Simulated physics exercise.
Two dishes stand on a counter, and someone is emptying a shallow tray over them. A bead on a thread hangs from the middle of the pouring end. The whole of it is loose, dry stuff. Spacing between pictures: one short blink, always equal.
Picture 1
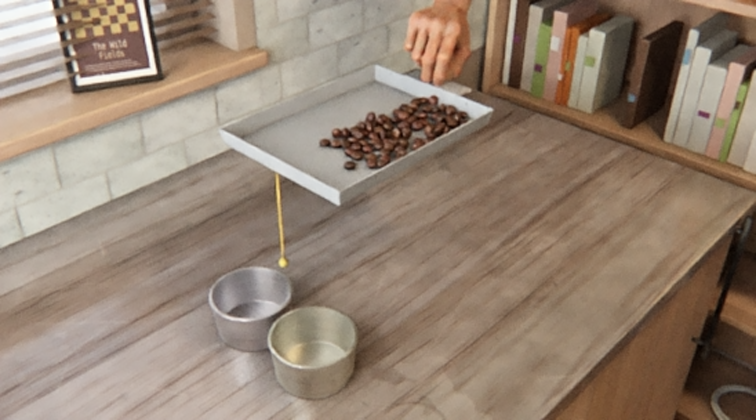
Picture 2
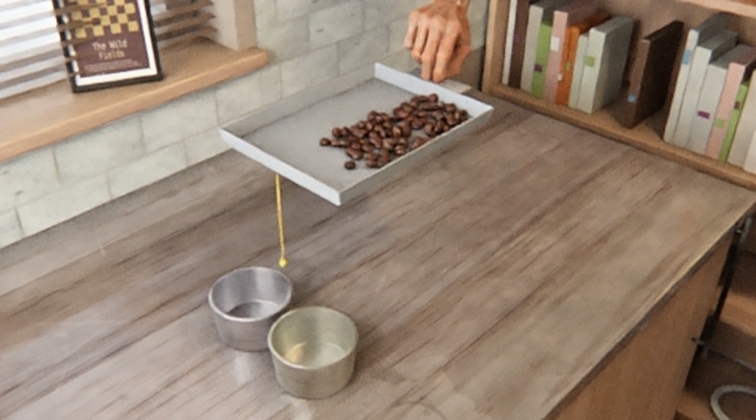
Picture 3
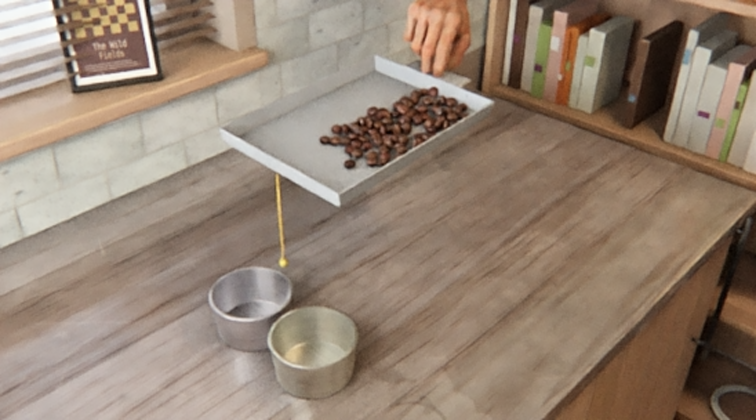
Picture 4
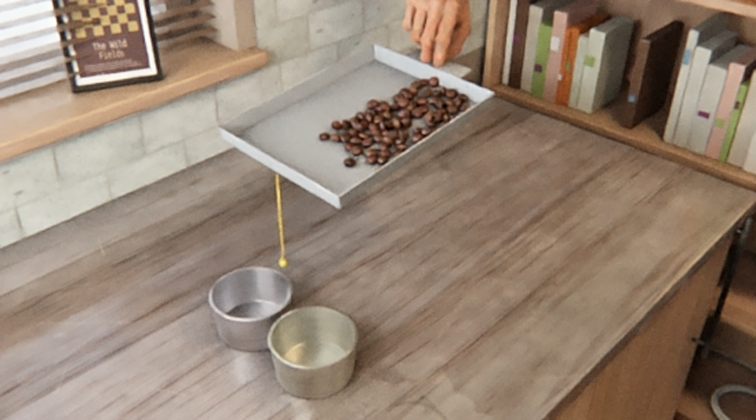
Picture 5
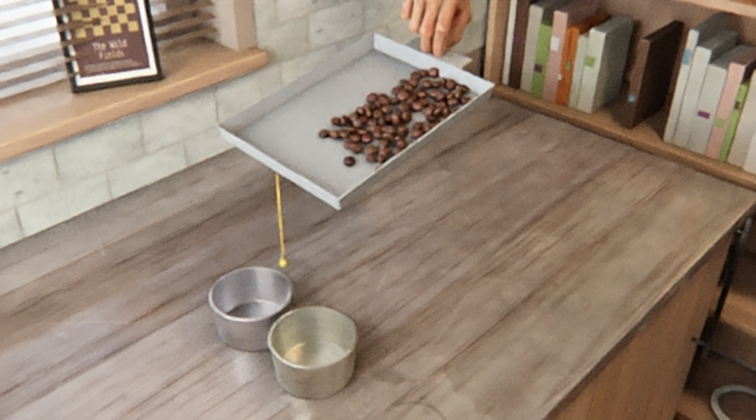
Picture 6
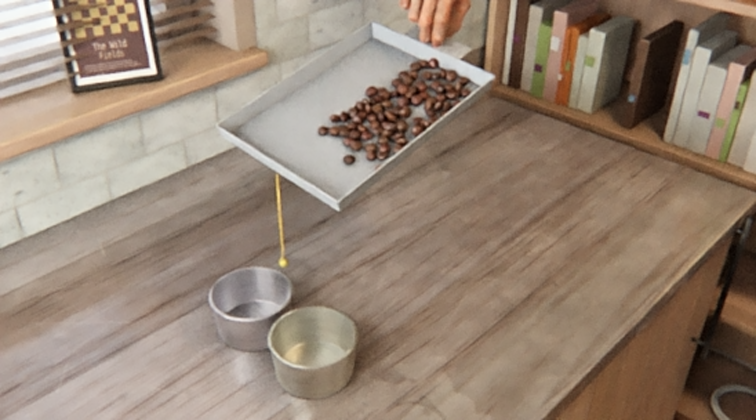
A hand slowly raised the far end of a shallow tray of small dark brown pieces above two metal dishes on a wooden counter, while the pieces barely shifted and a bead hung beneath.
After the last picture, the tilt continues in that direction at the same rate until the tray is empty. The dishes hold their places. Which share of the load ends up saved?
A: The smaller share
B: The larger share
The larger share (B).
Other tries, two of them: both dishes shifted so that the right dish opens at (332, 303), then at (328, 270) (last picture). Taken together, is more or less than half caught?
Place 1: Higher than half; place 2: Lower than half.
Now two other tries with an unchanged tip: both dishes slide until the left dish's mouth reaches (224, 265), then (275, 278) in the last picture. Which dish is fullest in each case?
For the two places in order: The rightward one, the rightward one.
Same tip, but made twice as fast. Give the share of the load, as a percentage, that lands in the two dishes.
It would be close to 60 per cent.
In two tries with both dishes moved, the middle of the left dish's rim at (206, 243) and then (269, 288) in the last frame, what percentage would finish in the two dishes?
0 %, then 90 %.
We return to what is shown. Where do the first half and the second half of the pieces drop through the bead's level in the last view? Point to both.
The leading part at (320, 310), the rest of it at (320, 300).
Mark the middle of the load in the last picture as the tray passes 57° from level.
Close to (330, 181).
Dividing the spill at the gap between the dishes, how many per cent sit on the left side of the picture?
I'd say some 20 in a hundred.
Soon, tray tipped steeply; nearly all on the tray; a stray few in the right dish; a small part in the air.
A while on, tray tipped right over; about half on the tray; about a third in the right dish; a stray few outside both; about a quarter in the air.
Towards the end, tray tipped past a quarter turn; about two thirds in the right dish; a small part in the left dish; about a quarter outside both.
Finally, tray tipped past a quarter turn; about two thirds in the right dish; a small part in the left dish; about a quarter outside both.
